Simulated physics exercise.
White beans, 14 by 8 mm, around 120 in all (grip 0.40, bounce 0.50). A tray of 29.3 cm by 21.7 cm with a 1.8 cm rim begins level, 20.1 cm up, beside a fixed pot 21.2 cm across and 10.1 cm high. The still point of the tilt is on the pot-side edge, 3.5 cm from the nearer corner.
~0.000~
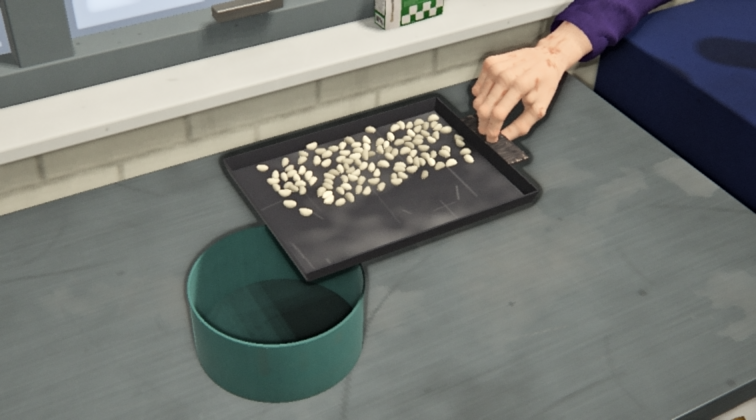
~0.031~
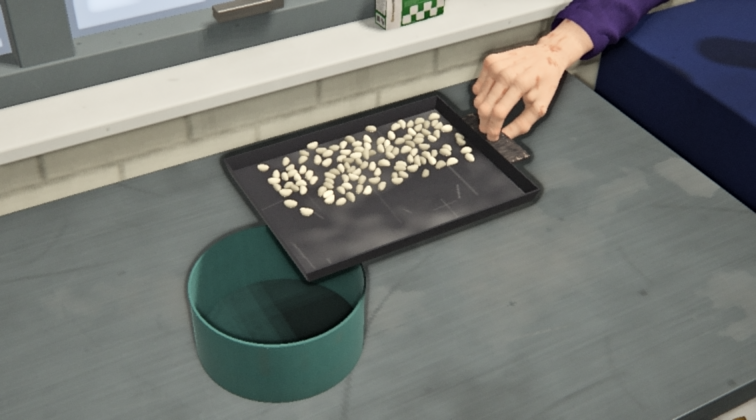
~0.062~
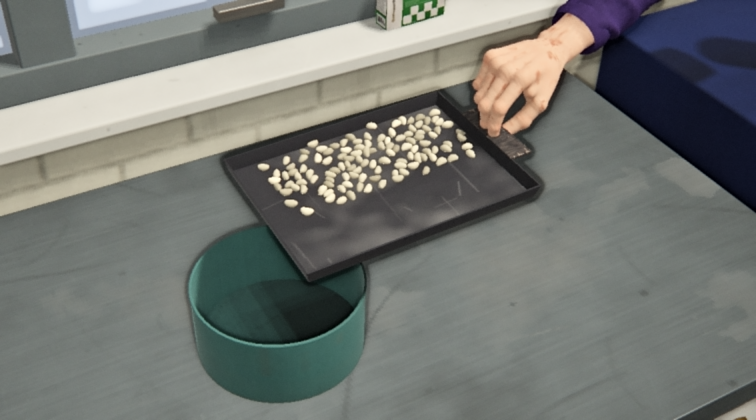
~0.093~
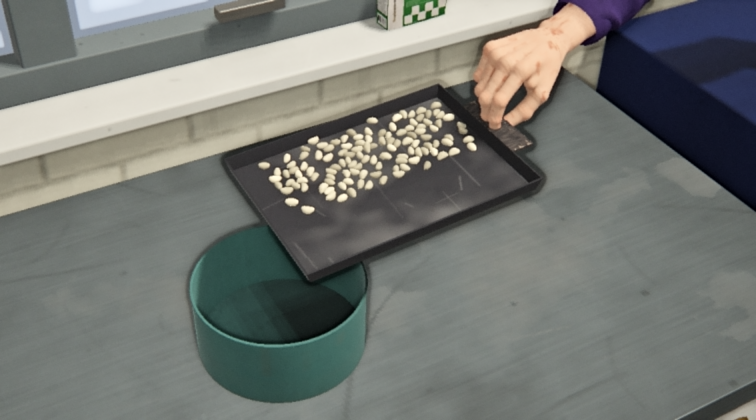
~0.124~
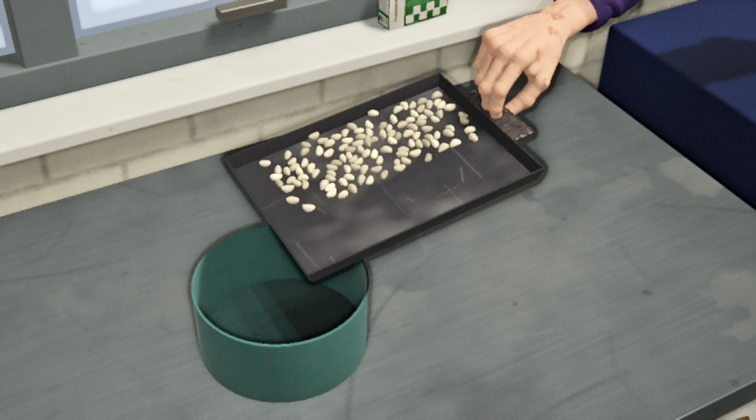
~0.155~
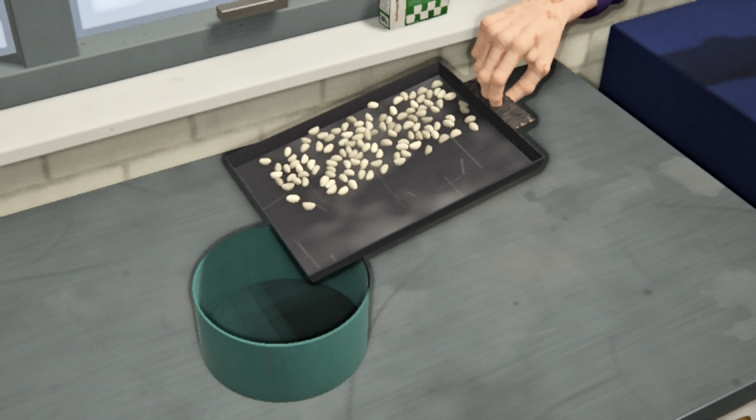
A hand in a purple sleeve grips the handle of a dark tray scattered with white beans, which rests level at first, then raises that right side slightly while the left front corner stays low by a green pot.
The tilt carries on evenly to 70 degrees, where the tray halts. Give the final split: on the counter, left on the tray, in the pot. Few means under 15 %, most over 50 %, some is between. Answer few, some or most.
Counter some, tray some, pot some.
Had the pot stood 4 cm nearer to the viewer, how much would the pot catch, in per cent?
Then about 40 per cent.
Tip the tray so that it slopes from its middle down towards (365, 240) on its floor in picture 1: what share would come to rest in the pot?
Some 0 per cent.
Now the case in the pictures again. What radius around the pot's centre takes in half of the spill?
Some 32 cm.
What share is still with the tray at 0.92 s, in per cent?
Some 25 per cent of the load.
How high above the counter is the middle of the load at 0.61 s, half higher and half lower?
Some 24 cm.
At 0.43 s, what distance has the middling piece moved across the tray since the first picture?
About 3 cm.
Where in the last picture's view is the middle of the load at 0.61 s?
At about (260, 189).
Then, at 0.43 s, tilt 40 degrees; the tray holds 100 %, the pot 0 %.
After 0.61 s, tilt 60 degrees; the tray holds 100 %, the pot 0 %.
After 0.92 s, tilt 70 degrees; the tray holds 25 %, the pot 25 %.
In the end, at 2.4 s, counter 40 %, tray 25 %, pot 35 %.
